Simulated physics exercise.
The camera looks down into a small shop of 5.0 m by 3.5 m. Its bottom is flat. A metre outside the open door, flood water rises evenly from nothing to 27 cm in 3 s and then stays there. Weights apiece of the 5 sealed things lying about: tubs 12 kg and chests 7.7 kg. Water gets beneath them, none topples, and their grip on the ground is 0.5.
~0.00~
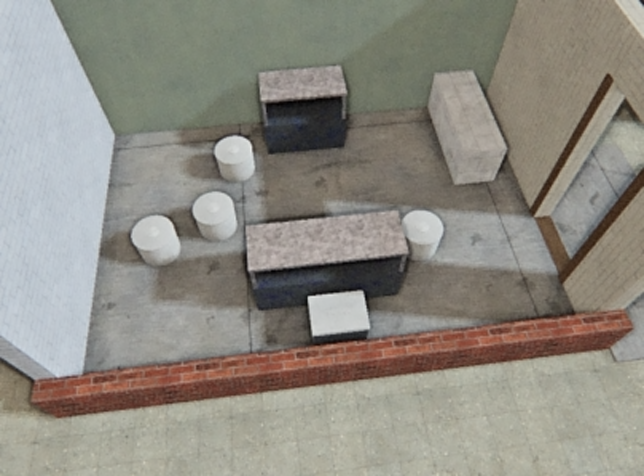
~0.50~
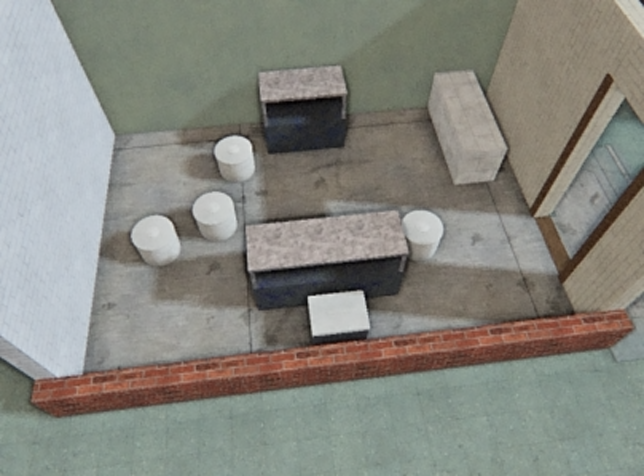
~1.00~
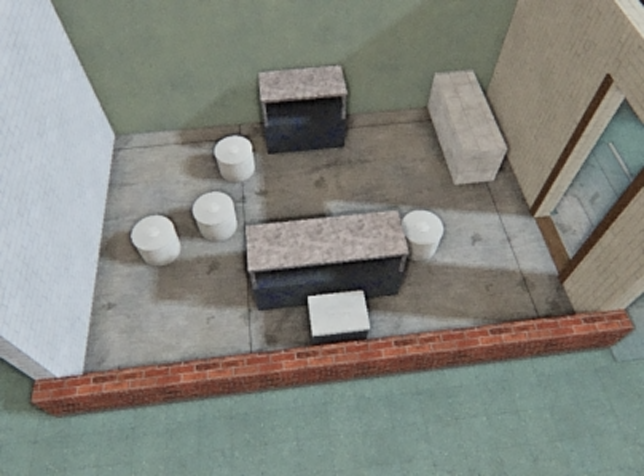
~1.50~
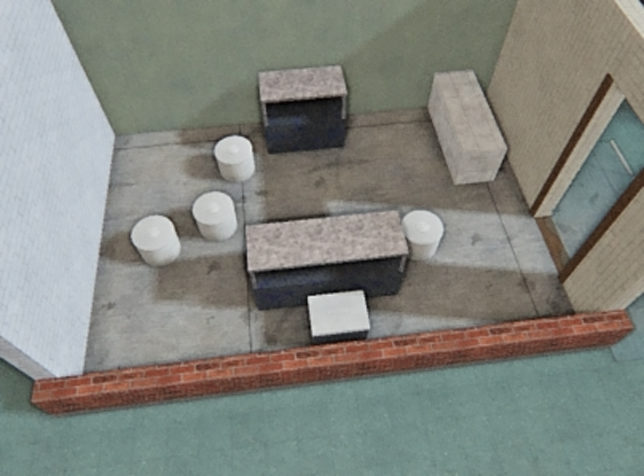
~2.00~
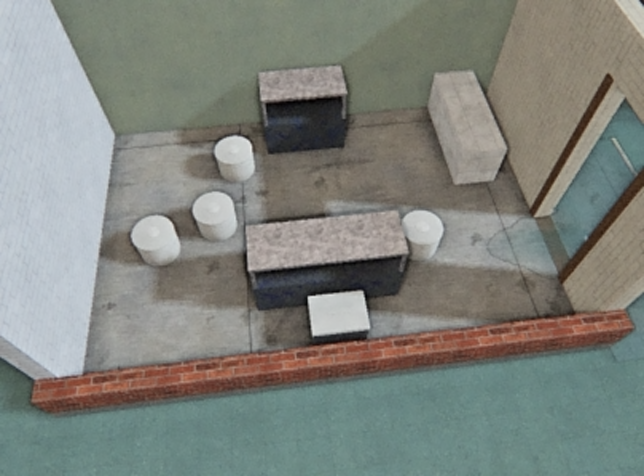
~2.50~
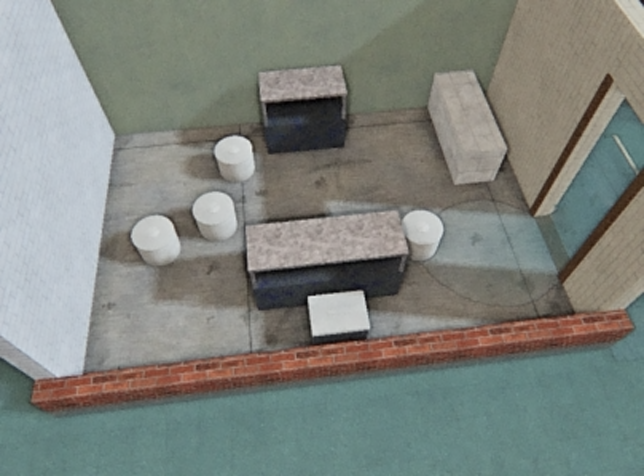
A small walled shop with a grey slab floor, a green back wall and a low red brick wall in front is seen from high above. Two dark counters with pinkish tops stand near four white tubs, a small pale-topped box and a long pale chest at right. Greenish water covers the ground outside, then spreads thinly in through the right doorway, while the objects and camera stay still.
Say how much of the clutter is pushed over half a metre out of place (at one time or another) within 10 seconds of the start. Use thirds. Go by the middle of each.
It is from one to two thirds.
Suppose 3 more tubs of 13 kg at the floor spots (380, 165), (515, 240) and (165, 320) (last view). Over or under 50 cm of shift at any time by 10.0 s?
In that order: Under, over, past it.
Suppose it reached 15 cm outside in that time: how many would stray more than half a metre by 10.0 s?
Then 1.
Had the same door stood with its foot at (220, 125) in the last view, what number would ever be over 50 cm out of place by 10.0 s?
In that case 4 of them.
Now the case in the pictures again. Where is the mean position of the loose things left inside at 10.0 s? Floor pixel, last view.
At about (186, 222).
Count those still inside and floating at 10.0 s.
5 of them.
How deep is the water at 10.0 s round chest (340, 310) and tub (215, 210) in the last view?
About 9 and 9 cm.
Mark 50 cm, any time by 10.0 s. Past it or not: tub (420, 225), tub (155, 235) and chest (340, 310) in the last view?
In turn: Past it, short of it, more.
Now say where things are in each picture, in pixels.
A tub at (213, 208), on the bottom; a tub at (422, 227), on the bottom; 0.0 m2 under water; 0 of 5 have shifted, in the first picture.
A tub at (213, 208), on the bottom; a tub at (422, 227), on the bottom; water covers 0.0 m2; 0 of 5 have shifted, in the second picture.
A tub at (213, 208), on the bottom; a tub at (422, 227), on the bottom; water covers 0.0 m2; 0 of 5 have shifted, in the third picture.
A tub at (213, 208) rests on the ground; a tub at (422, 227) rests on the ground; water covers 0.0 m2; 0 of 5 have shifted, in the fourth picture.
A tub at (213, 208), on the bottom; a tub at (422, 227) rests on the ground; 0.3 m2 under water; 0 of 5 have shifted, in the fifth picture.
A tub at (213, 208) rests on the ground; a tub at (422, 227) rests on the ground; water covers 1.5 m2; 0 of 5 have shifted, in the sixth picture.
After 3.5 s 0 of 5 are over 50 cm from their spots; 0 afloat.
After 4.5 s 1 of 5 are over 50 cm from their spots; 0 afloat.
After 7.0 s 2 of 5 are over 50 cm from their spots; 1 afloat.
After 10.0 s 3 of 5 are over 50 cm from their spots, and 3 have been at some point; 5 afloat.
